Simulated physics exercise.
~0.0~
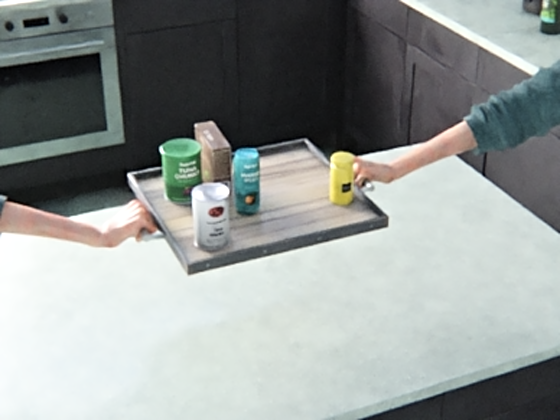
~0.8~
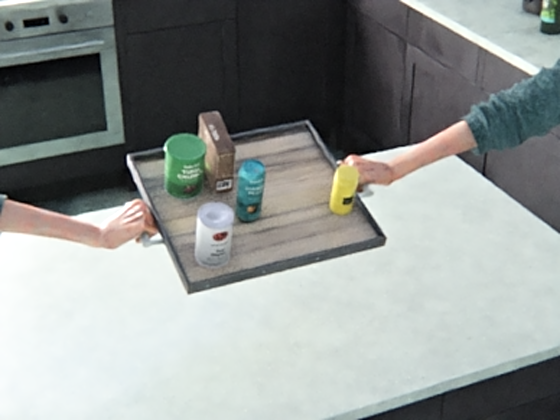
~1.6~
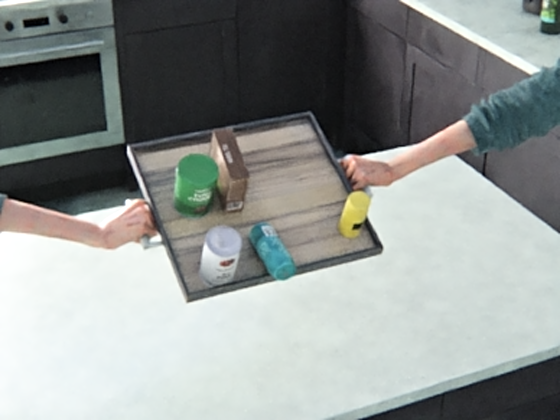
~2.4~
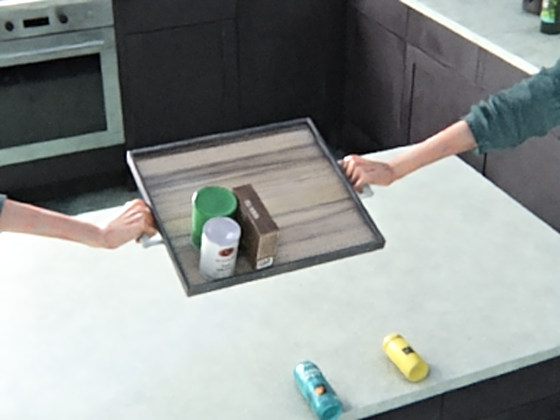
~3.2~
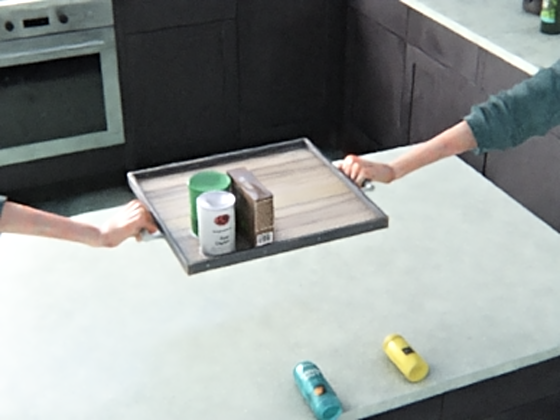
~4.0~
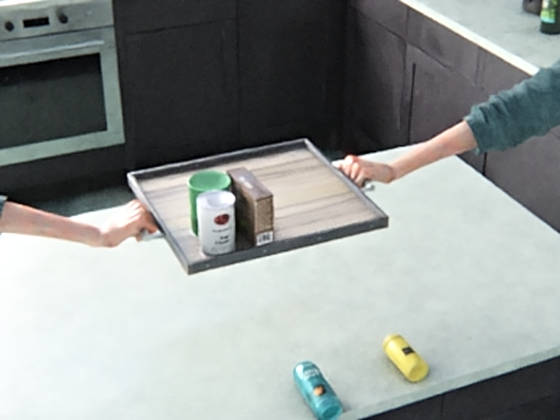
A wooden tray with a dark rim, held by a hand at either side above a pale kitchen counter, is seen from above, with dark cabinets and an oven behind. It carries a green tin and brown packet at the back left, a white tin in front, a turquoise can near the middle and a yellow shaker at the right. The near edge dips, and the turquoise can topples as the items shift forward. The can and shaker drop onto the counter. The tray levels again, leaving the green tin, white tin and packet upright together, the fallen pair lying below.
